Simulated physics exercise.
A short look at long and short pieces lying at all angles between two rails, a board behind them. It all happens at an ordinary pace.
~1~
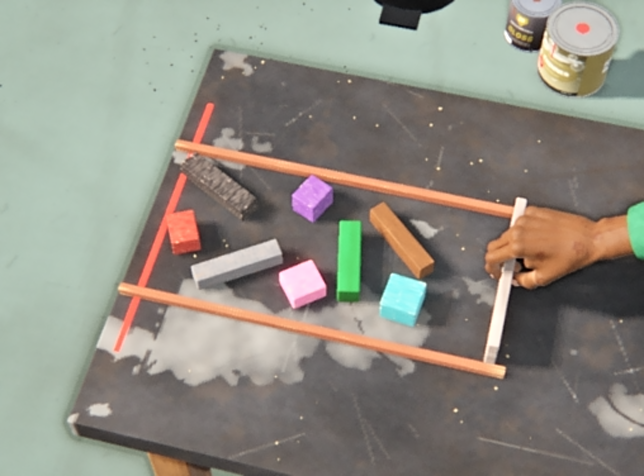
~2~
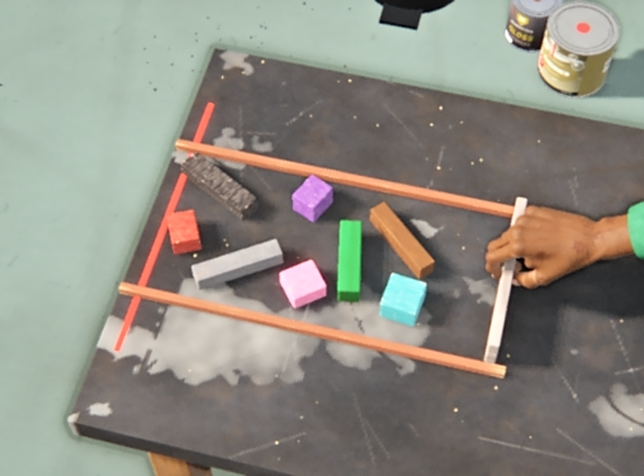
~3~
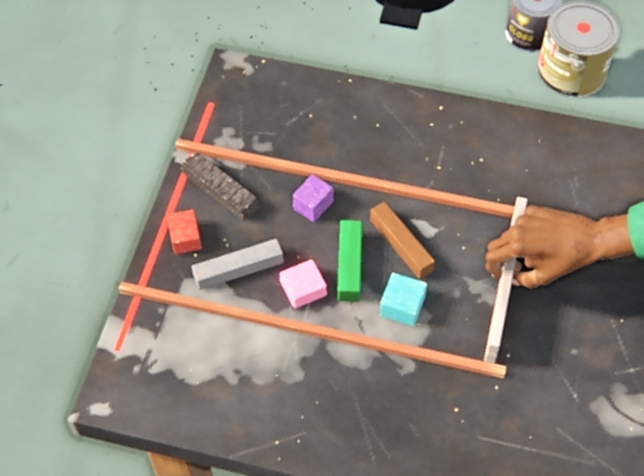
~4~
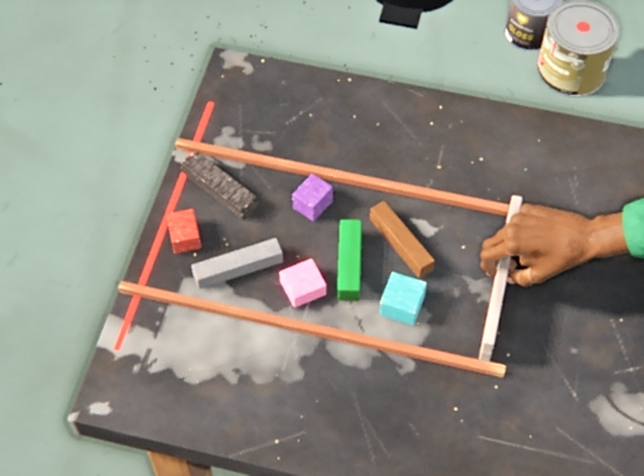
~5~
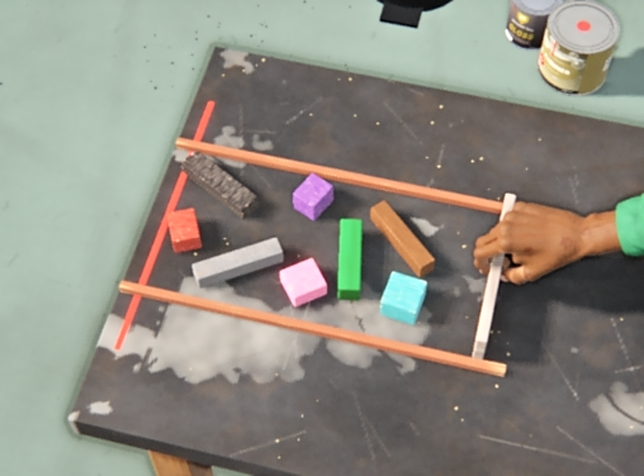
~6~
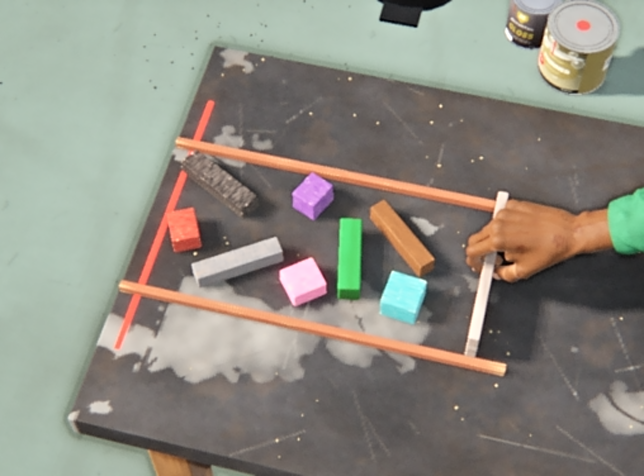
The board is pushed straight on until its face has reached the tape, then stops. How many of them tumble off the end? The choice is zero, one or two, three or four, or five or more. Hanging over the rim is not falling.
In the end the number that fall off is five or more.
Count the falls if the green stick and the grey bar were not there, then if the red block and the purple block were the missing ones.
The counts: 4 and 4.
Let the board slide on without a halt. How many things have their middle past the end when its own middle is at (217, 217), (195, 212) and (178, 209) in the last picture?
It would be 2, 4 and 6.
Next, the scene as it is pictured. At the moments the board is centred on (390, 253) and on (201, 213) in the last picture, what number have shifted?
4 and 8.
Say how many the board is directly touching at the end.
The number is 2.
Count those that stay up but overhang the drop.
That would be 1.
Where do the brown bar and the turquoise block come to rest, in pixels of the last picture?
The brown bar at (169, 183), the turquoise block at (136, 242).
Soon after, none off yet; red block at rest near (184, 230); black bar at rest near (219, 184); grey bar at rest near (238, 262).
Then, none off yet; red block moved about its own width near (168, 219); black bar moved a little near (202, 177); grey bar moved about its own width near (191, 237).
At rest, the number that fall off is five or more; fallen, green stick, pink block, purple block, grey bar, black bar and red block.
